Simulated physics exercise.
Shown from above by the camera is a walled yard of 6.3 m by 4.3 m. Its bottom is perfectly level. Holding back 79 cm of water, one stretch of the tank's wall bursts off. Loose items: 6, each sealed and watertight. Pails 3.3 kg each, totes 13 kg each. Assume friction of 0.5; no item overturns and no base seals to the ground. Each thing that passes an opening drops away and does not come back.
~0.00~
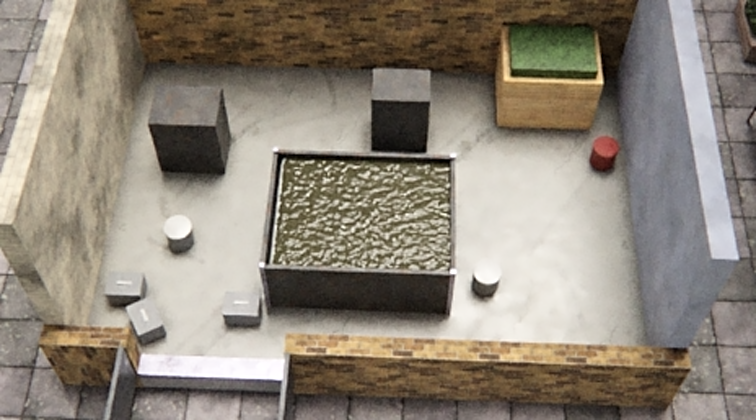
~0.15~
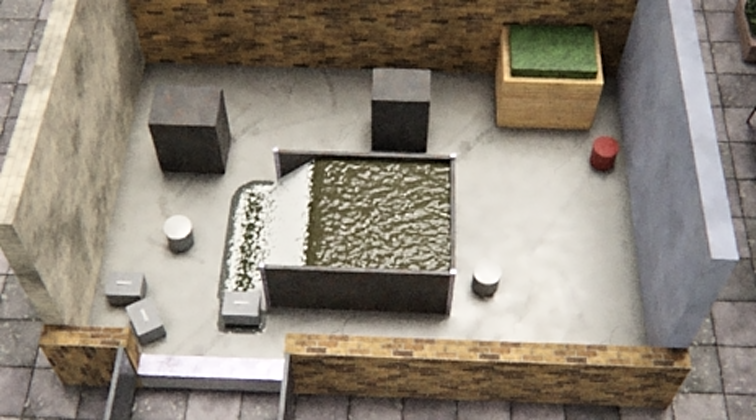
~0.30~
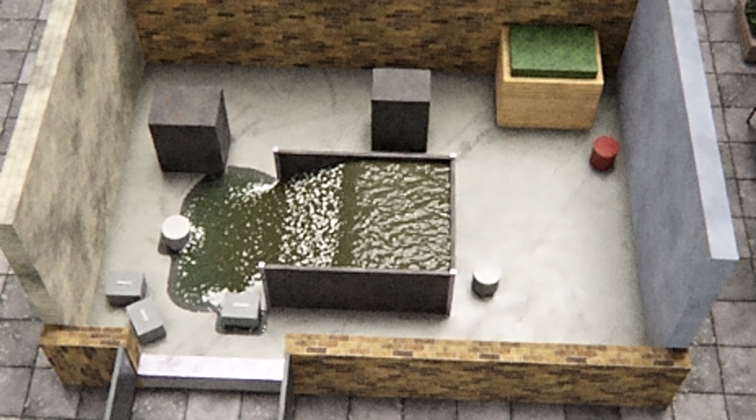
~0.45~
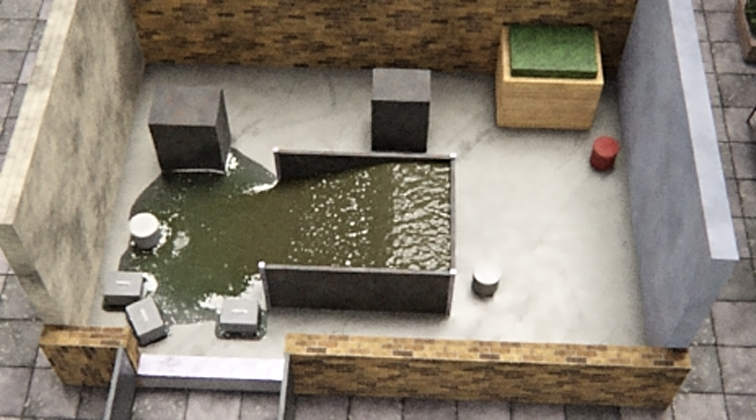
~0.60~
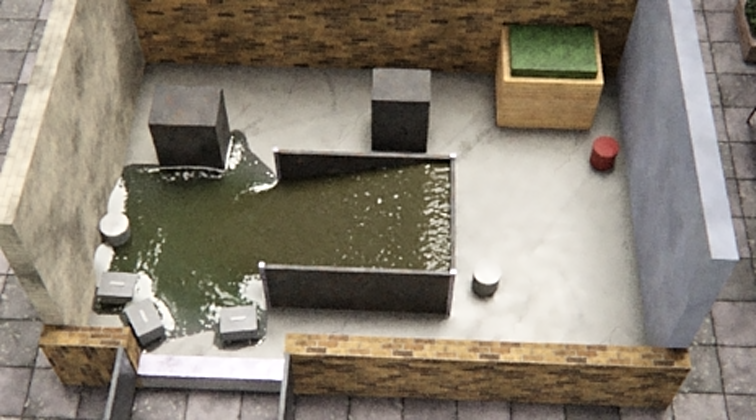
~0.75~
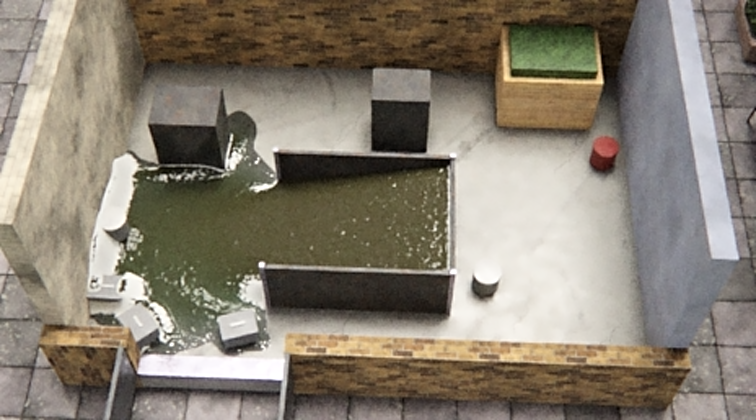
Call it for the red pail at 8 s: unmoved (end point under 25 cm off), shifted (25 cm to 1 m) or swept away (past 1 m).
Unmoved.
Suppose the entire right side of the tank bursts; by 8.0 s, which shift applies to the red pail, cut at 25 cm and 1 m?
So, for the red pail: It is carried a long way.
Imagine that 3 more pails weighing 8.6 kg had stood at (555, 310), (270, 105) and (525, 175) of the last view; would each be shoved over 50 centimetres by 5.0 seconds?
Taking them in the order given: Falls short, exceeds it and falls short.
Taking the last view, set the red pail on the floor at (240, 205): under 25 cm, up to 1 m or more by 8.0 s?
Short answer: It drifts a great distance.
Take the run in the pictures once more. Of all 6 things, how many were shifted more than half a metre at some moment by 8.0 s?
The number is 5.
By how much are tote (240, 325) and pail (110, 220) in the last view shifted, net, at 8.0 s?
In turn: 250 cm, 300 cm.
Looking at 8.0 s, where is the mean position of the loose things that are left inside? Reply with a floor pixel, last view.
Roughly at (477, 225).
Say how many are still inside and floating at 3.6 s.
It comes to 1 of them.
After 1.6 s the red pail is near (606, 146), 0.0 m from its start, aground; 0 of 6 are out; 3 afloat.
After 3.6 s the red pail is near (606, 146), 0.0 m from its start, aground; 2 of 6 are out; 1 afloat.
After 5.6 s the red pail is near (606, 146), 0.0 m from its start, aground; 2 of 6 are out; 1 afloat.
After 8.0 s the red pail is near (606, 146), 0.0 m from its start, aground; 2 of 6 are out; 2 afloat.
